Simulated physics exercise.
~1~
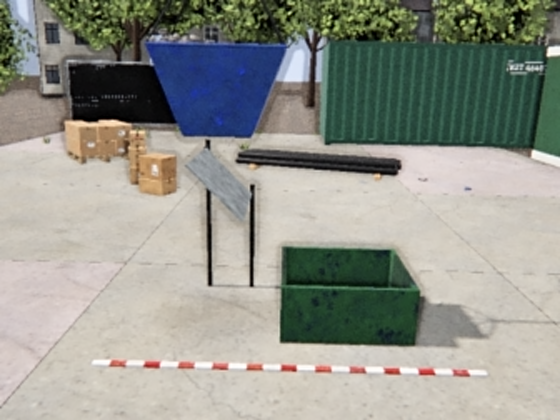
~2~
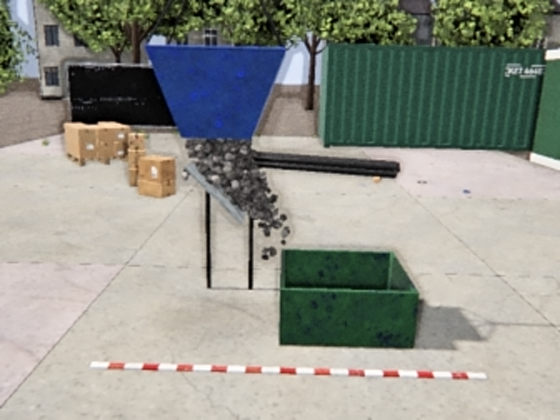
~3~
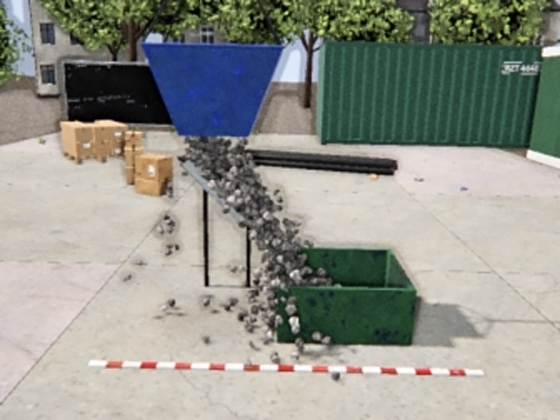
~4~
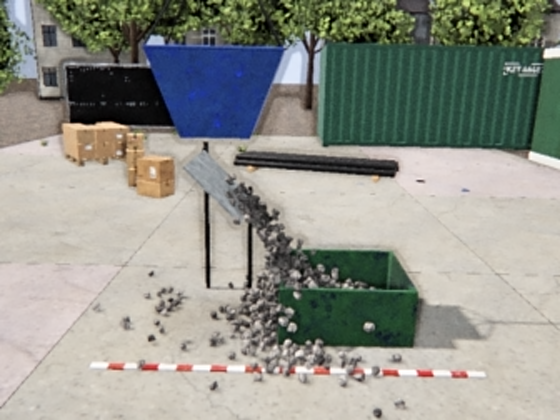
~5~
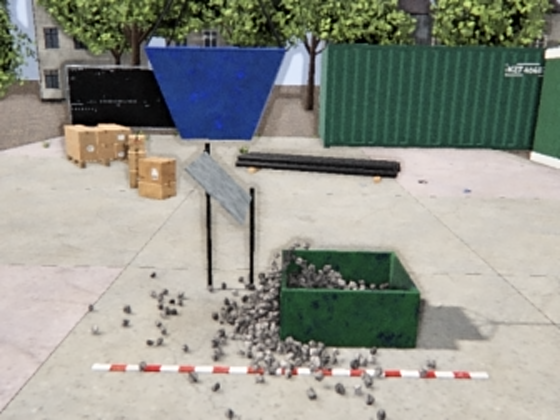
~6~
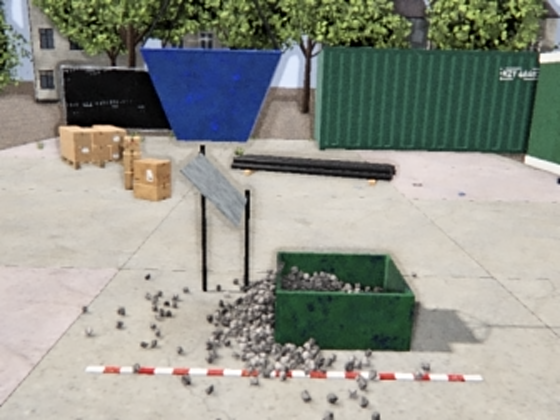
In a paved yard, grey stones pour from a blue skip, partly filling a green bin and spilling.
